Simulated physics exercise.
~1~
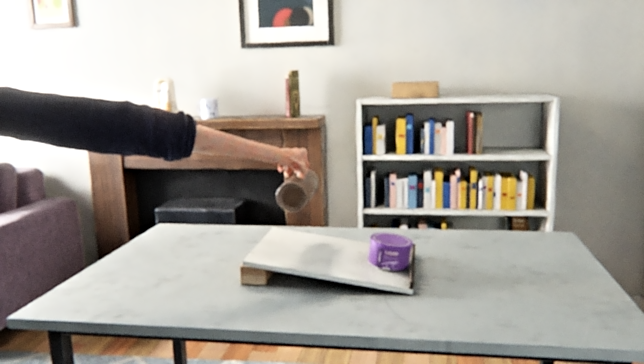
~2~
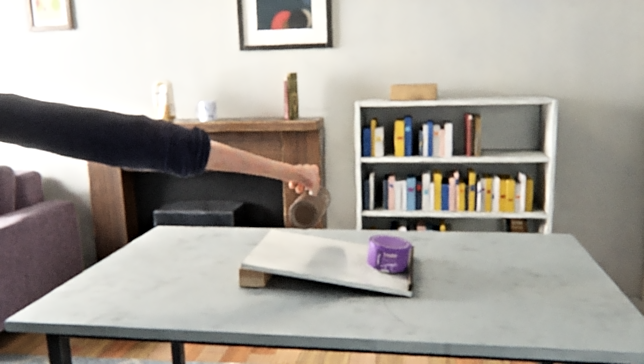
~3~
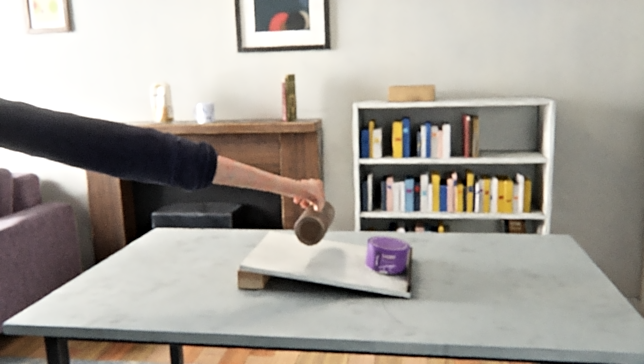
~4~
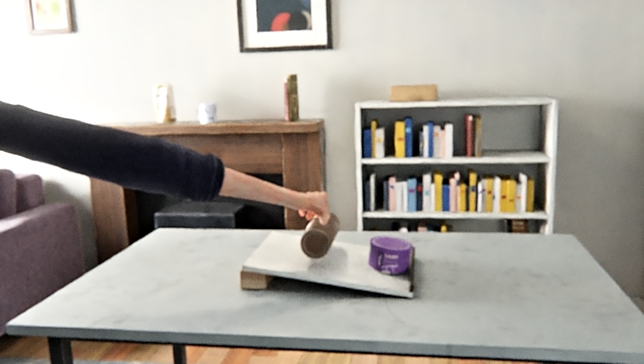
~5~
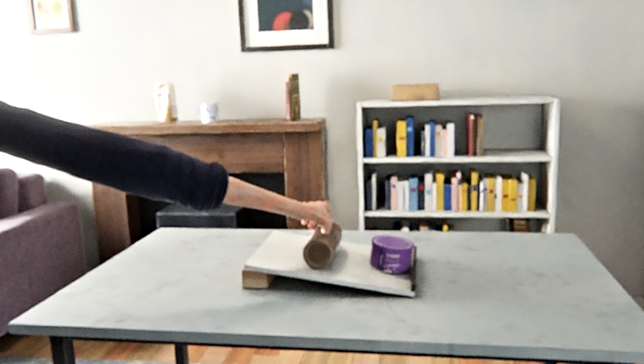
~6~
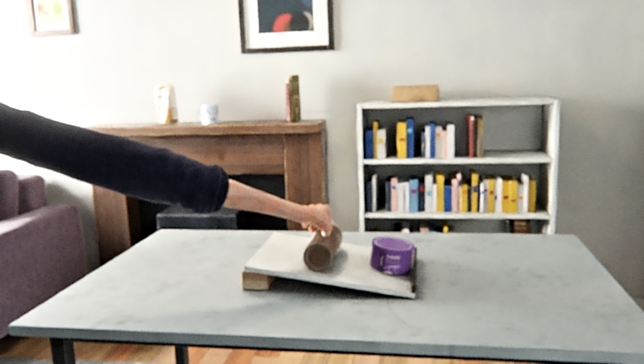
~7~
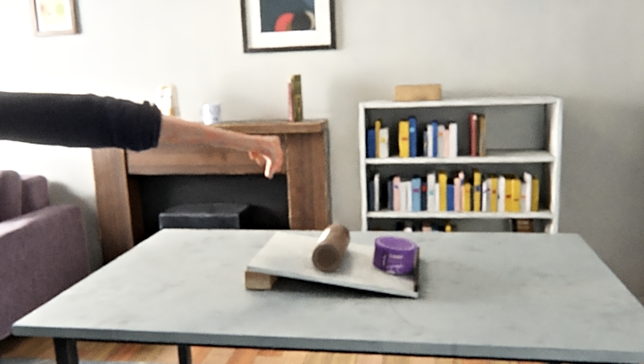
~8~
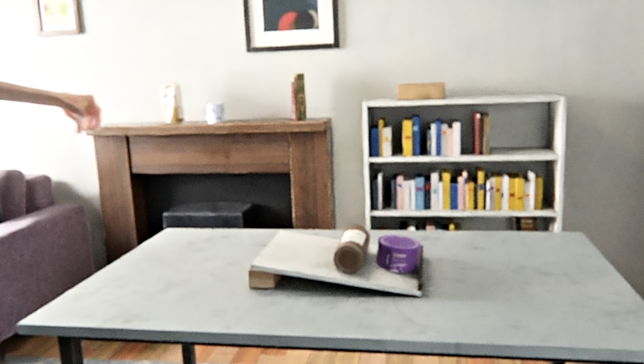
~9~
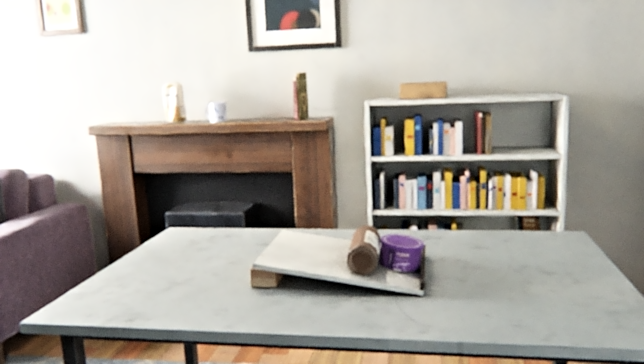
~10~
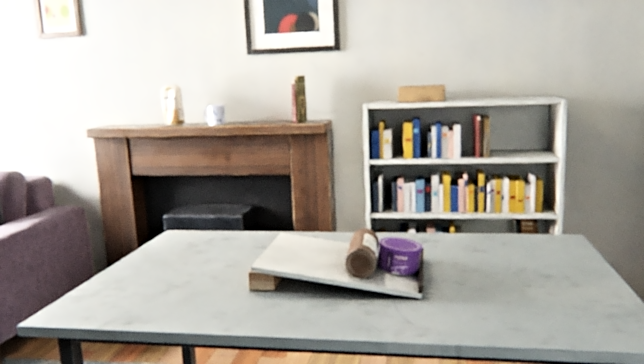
The clip shows a hand lowering a brown bottle on its side onto a sloping board on a table, then letting go and withdrawing left. The bottle moves a short way down the slope to the right and ends up resting against a purple tub, which stays in place.
